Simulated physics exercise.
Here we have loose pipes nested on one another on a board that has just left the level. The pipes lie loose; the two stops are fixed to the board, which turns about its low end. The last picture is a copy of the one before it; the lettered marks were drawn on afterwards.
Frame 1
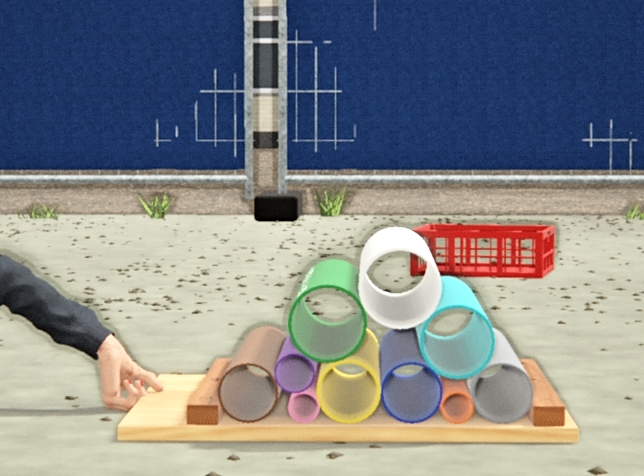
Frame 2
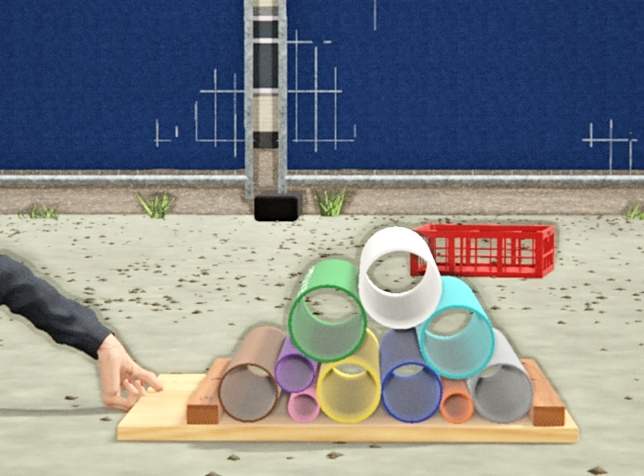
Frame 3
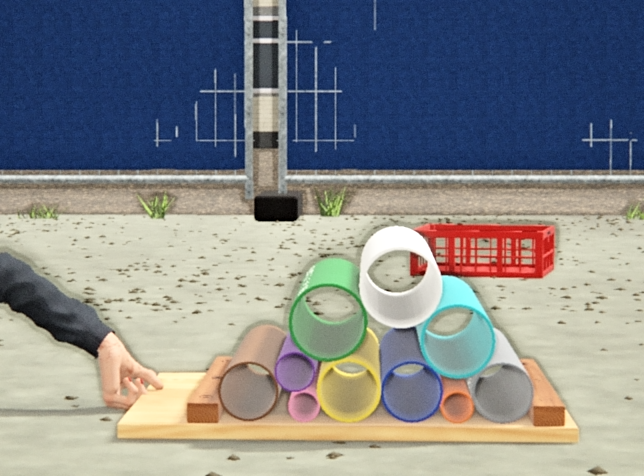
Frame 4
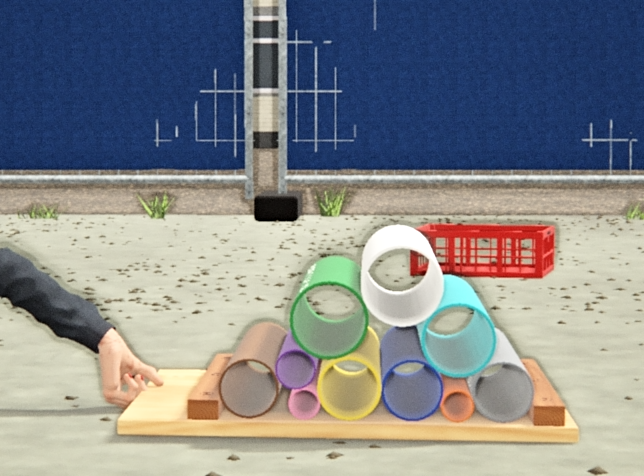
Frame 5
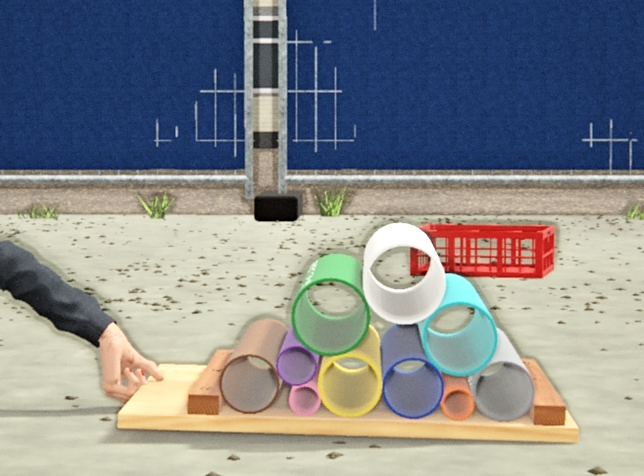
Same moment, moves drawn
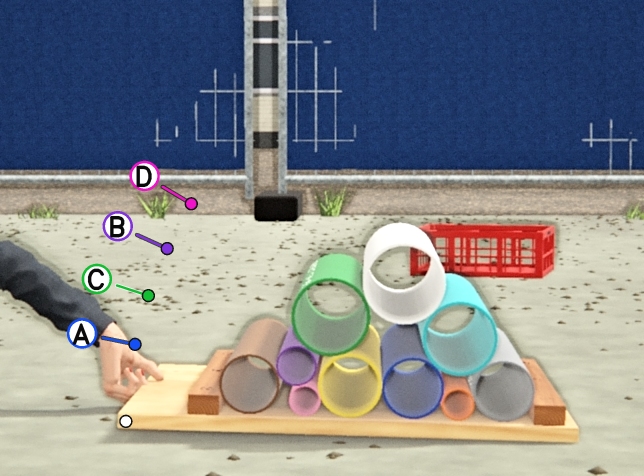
A hand at the left end very slightly raises a board stacked with colourful pipes.
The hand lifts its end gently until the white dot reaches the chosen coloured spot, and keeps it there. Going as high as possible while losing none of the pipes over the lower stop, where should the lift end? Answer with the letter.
It can be raised to B.
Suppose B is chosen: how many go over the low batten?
It comes to none.
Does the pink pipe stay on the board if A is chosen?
The pink pipe: Yes.
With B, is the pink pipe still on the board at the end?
The pink pipe: Yes.
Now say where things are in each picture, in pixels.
Board (349, 396); brown pipe (248, 393); pink pipe (304, 407), in the first frame.
Pink pipe (304, 407); yellow pipe (349, 391), in the second frame.
Board (349, 395); brown pipe (248, 391); grey pipe (503, 393), in the third frame.
Board (349, 393); brown pipe (249, 389); pink pipe (304, 404); orange pipe (457, 406), in the fourth frame.
Board (349, 390); brown pipe (250, 384); pink pipe (305, 400), in the fifth frame.
On the copy, A at (135, 344); B at (167, 248); C at (148, 295); D at (191, 204); the white dot at (126, 422).
On B. First, board at 15°.
Then, board at 24°.
Finally, board at 24°, none over the low batten.
By contrast, A none over the low batten; C none over the low batten; D three over the low batten (turquoise, green, white).
